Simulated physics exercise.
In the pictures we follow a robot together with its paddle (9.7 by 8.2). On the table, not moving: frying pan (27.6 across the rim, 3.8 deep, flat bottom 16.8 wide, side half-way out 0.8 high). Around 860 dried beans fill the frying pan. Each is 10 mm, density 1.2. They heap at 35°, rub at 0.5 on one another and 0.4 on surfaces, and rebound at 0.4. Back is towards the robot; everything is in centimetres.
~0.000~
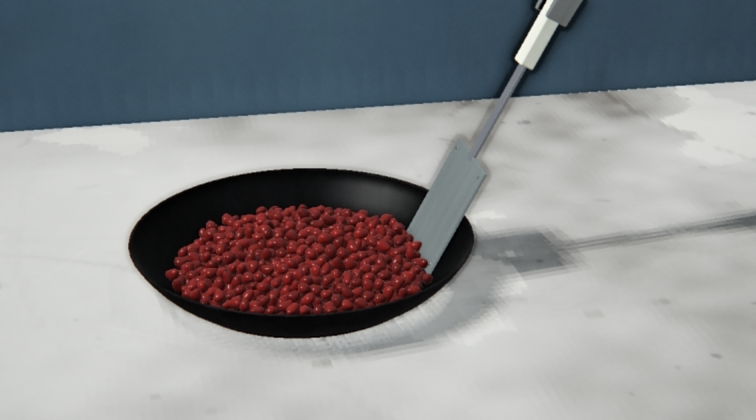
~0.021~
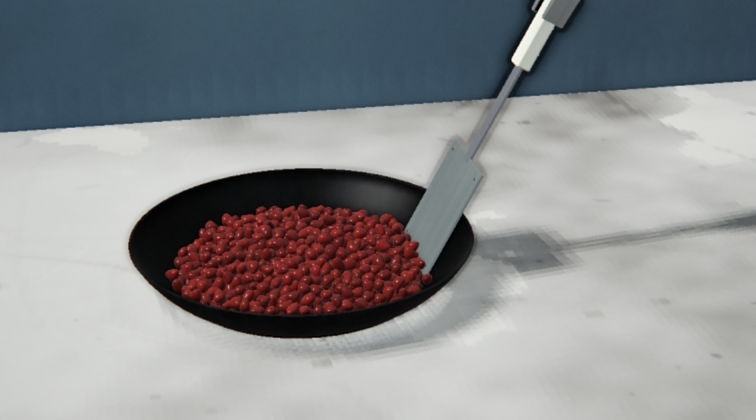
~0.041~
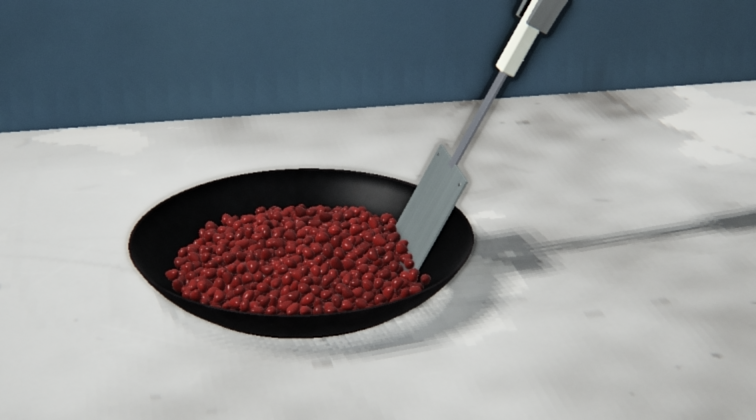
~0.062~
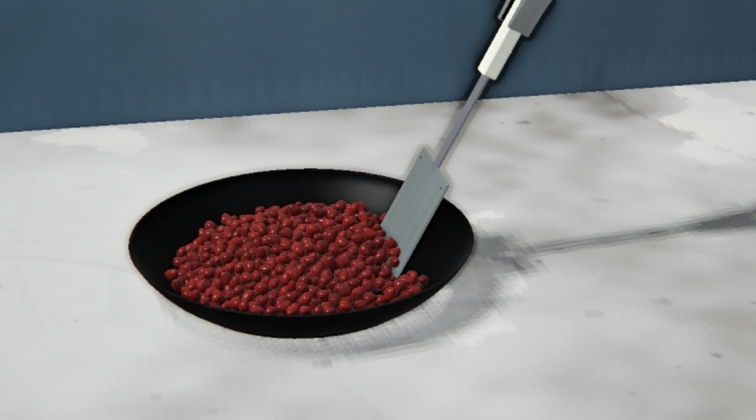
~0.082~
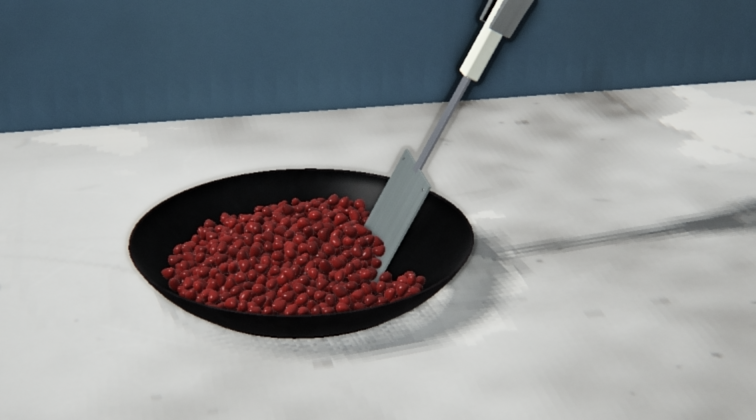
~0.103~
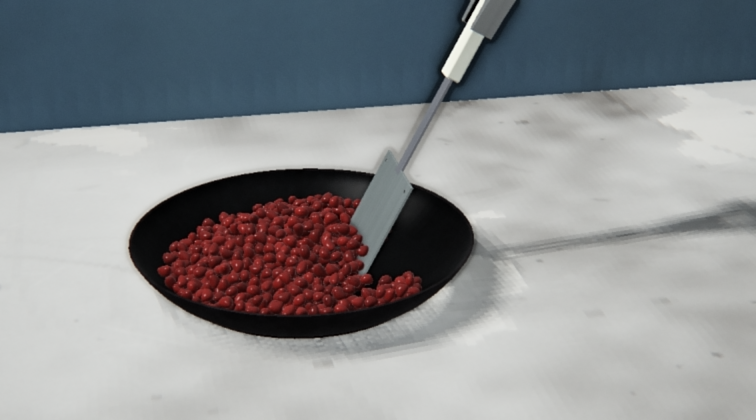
To begin with, a flat grey paddle on a robot's arm stands slanted at the right side of a black frying pan filled with dark red beans. The paddle then slides left through the pan, pushing the beans into a slightly higher heap and leaving a few behind near the right front edge.
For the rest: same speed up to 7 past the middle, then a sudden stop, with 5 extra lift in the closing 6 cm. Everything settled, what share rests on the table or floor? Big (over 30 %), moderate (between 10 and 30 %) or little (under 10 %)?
The share is little.
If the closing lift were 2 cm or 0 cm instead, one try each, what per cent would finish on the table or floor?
Roughly 10 % and then 10 %.
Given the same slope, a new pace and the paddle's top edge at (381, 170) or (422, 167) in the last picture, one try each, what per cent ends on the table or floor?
That comes to some 10 and some 0 percent, in that order.
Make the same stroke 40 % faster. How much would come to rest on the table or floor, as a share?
Then around 15 percent would finish on the table or floor.
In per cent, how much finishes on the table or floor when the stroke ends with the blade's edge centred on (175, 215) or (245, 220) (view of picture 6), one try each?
Close to 25 and close to 5 per cent, respectively.
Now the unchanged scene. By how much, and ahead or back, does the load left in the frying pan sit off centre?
It sits near 4.5 centimetres ahead of centre.
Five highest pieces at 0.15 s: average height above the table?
Height: Approx. 5 cm.
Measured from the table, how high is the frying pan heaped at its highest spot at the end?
Roughly 5.5 cm.
After 0.15 s, sloping 62°, highest piece 5 above the table; 857 in the frying pan.
After 0.20 s, sloping 62°, highest piece 6 above the table; 857 in the frying pan.
After 0.43 s, sloping 62°, highest piece 6 above the table; 808 in the frying pan, 47 on the table or floor, 2 on the blade or in flight.
After 1.48 s, sloping 62°, highest piece 6 above the table; 805 in the frying pan, 52 on the table or floor.
In the end, 805 in the frying pan, 52 on the table or floor. That is 6 % on the table or floor.
